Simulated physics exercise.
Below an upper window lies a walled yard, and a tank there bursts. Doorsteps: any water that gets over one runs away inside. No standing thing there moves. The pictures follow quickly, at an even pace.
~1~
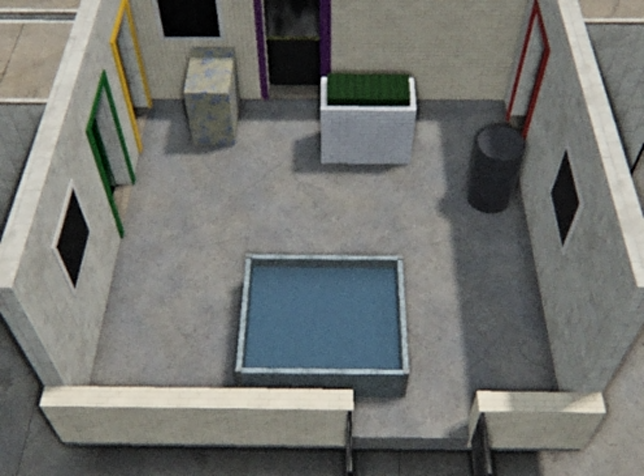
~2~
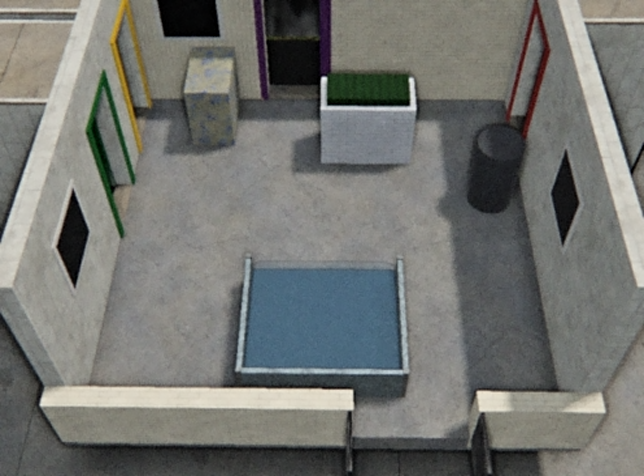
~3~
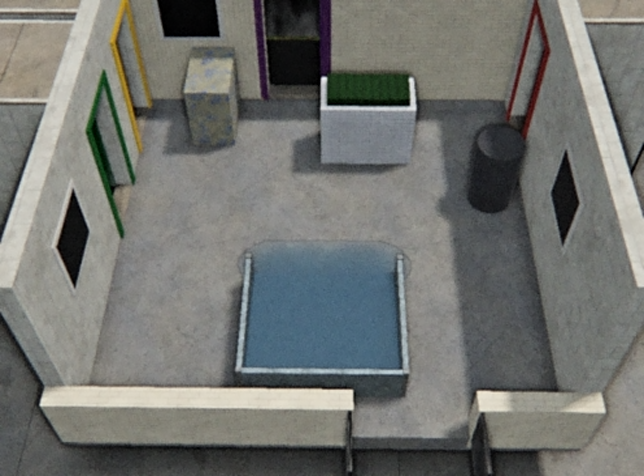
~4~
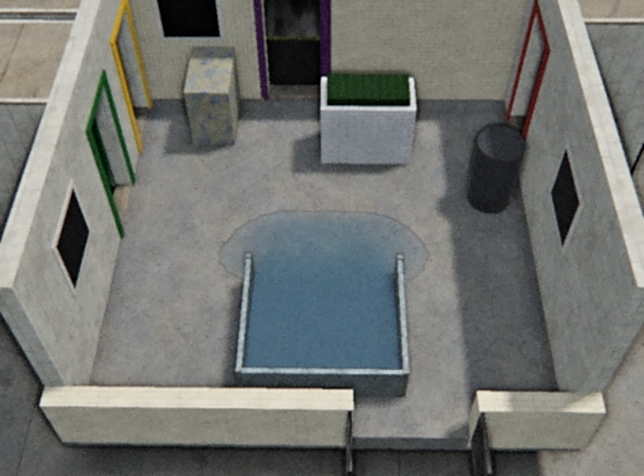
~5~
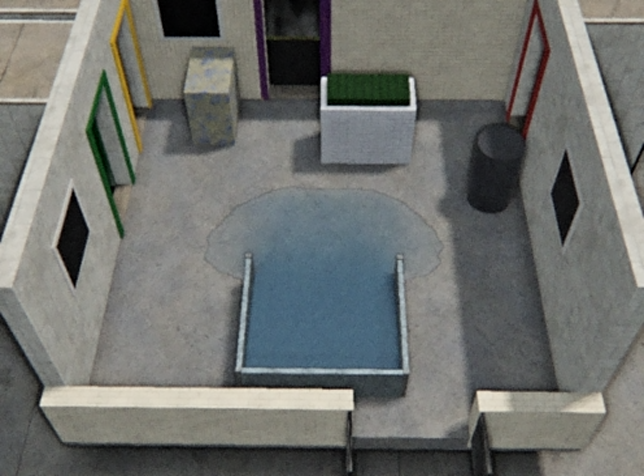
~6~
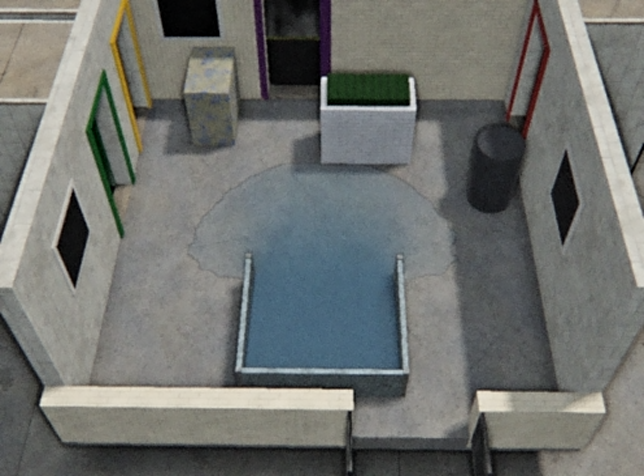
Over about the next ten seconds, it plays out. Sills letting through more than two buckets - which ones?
Sill by sill: Yellow door: More than two; purple door: More than two; green door: More than two; red door: Not more than two.
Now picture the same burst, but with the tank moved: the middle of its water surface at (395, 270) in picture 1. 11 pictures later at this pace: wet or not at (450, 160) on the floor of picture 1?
Spot check: Inundated.
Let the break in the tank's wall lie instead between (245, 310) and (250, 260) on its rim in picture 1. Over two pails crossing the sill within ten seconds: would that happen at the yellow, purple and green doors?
Log - yellow breaks the threshold; purple comes in lower; green breaks the threshold.
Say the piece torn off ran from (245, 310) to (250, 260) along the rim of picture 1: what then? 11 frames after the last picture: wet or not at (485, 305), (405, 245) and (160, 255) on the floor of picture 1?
Sequence: Spared / spared / wetted.
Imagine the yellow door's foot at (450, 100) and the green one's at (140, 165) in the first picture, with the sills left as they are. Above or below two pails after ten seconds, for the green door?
As far as I can tell, the green door comes in higher.
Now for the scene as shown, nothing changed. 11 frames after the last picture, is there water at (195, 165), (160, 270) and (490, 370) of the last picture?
First swamped, then spared, then spared.
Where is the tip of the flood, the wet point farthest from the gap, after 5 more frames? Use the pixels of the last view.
I'd point to (261, 101).
A moment on, water covers 35 % of the floor; the yellow door not reached, the purple door wet at the sill, nothing in, the green door not reached, the red door not reached.
Next, water covers 45 % of the floor; the yellow door wet at the sill, nothing in, the purple door over two buckets in, the green door wet at the sill, nothing in, the red door wet at the sill, nothing in.
Then, water covers 60 % of the floor; the yellow door over two buckets in, the purple door over two buckets in, the green door under two buckets in, the red door wet at the sill, nothing in.
Later, water covers 80 % of the floor; the yellow door over two buckets in, the purple door far over two buckets in, the green door under two buckets in, the red door wet at the sill, nothing in.
In the end, water covers 100 % of the floor; the yellow door over two buckets in, the purple door far over two buckets in, the green door over two buckets in, the red door wet at the sill, nothing in.
